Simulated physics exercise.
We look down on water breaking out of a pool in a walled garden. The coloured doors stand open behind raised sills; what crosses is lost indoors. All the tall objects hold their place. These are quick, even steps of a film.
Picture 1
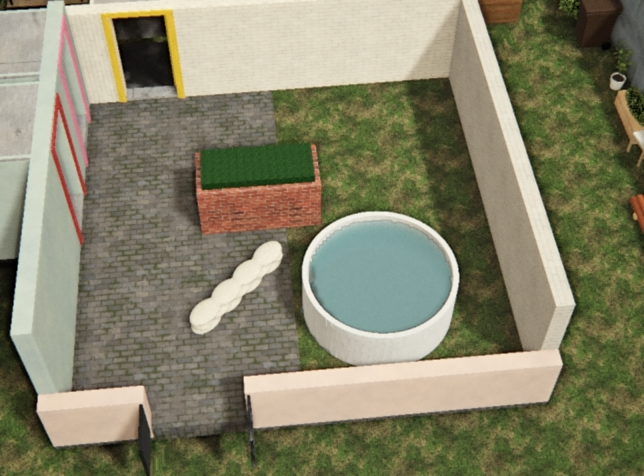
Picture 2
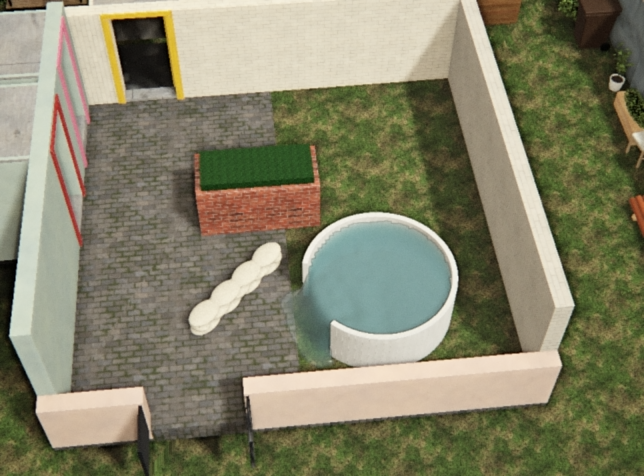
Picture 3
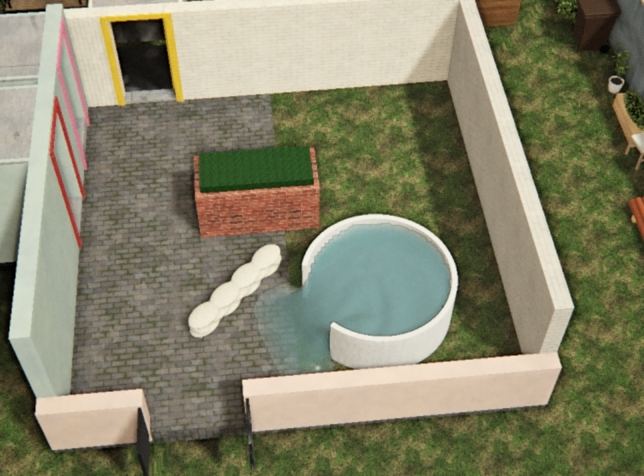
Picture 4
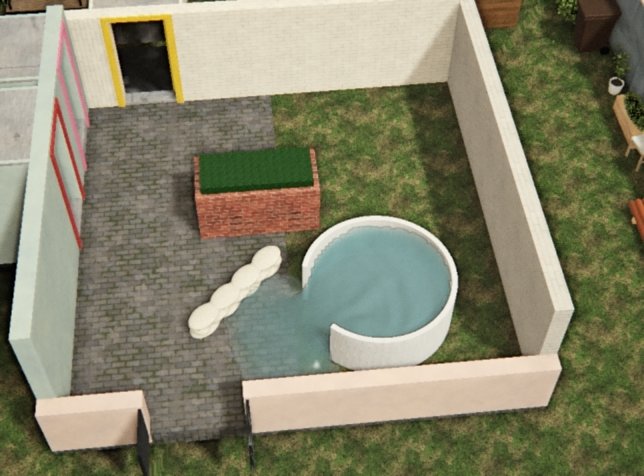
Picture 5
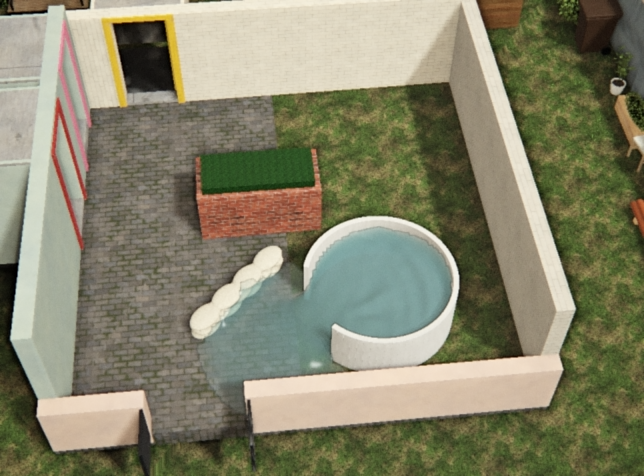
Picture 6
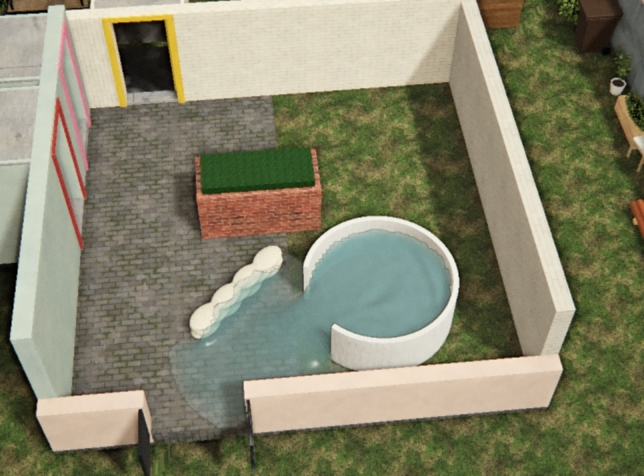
Water pours from a round white pool through a gap in its lower left side, in a walled garden of grass and grey paving seen from high above. A brick planter topped with green stands behind a lumpy white barrier, with a yellow-framed doorway at the back left. The water spreads left across the paving, passes the barrier's lower side and widens toward the front wall, while the camera stays still.
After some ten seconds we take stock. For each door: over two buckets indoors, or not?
One by one: The red door stays under that; the yellow door takes more than that; the pink door stays under that.
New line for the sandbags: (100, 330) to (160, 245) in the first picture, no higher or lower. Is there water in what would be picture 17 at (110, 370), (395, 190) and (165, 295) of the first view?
As listed: Covered, no water, under water.
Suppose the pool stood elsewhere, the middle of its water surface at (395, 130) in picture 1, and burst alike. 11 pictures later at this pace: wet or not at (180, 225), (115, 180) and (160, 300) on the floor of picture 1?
One after the other: Dry, wet, not flooded.
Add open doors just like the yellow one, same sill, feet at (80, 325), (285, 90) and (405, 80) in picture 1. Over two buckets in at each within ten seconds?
As listed: Is over, lets less in, is under.
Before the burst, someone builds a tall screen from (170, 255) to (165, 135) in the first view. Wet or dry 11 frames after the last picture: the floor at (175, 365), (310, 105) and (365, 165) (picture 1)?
As listed: Covered, not flooded, no water.
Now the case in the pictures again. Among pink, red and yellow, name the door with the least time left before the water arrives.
The door marked red.
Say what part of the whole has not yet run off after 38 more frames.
Close to 70 %.
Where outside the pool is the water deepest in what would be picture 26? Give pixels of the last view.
Roughly at (70, 425).
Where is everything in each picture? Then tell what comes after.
In the first picture, the round tank at (380, 275) is whole and still.
In the second picture, water pours out at (311, 315) and has run to (293, 295).
In the third picture, water pours out at (311, 320) and has run to (264, 296).
In the fourth picture, the front is at (229, 318), out from the gap at (311, 322).
In the fifth picture, the front is at a hidden place, out from the gap at (312, 322).
In the sixth picture, the front is at (181, 384), out from the gap at (312, 322).
A moment on, water covers 20 % of the floor; the red door not reached, the yellow door not reached, the pink door not reached.
Next, water covers 25 % of the floor; the red door not reached, the yellow door not reached, the pink door not reached.
Then, water covers 50 % of the floor; the red door wet at the sill, nothing in, the yellow door not reached, the pink door wet at the sill, nothing in.
Later, water covers 70 % of the floor; the red door wet at the sill, nothing in, the yellow door over two buckets in, the pink door wet at the sill, nothing in.
In the end, water covers 85 % of the floor; the red door wet at the sill, nothing in, the yellow door over two buckets in, the pink door wet at the sill, nothing in.
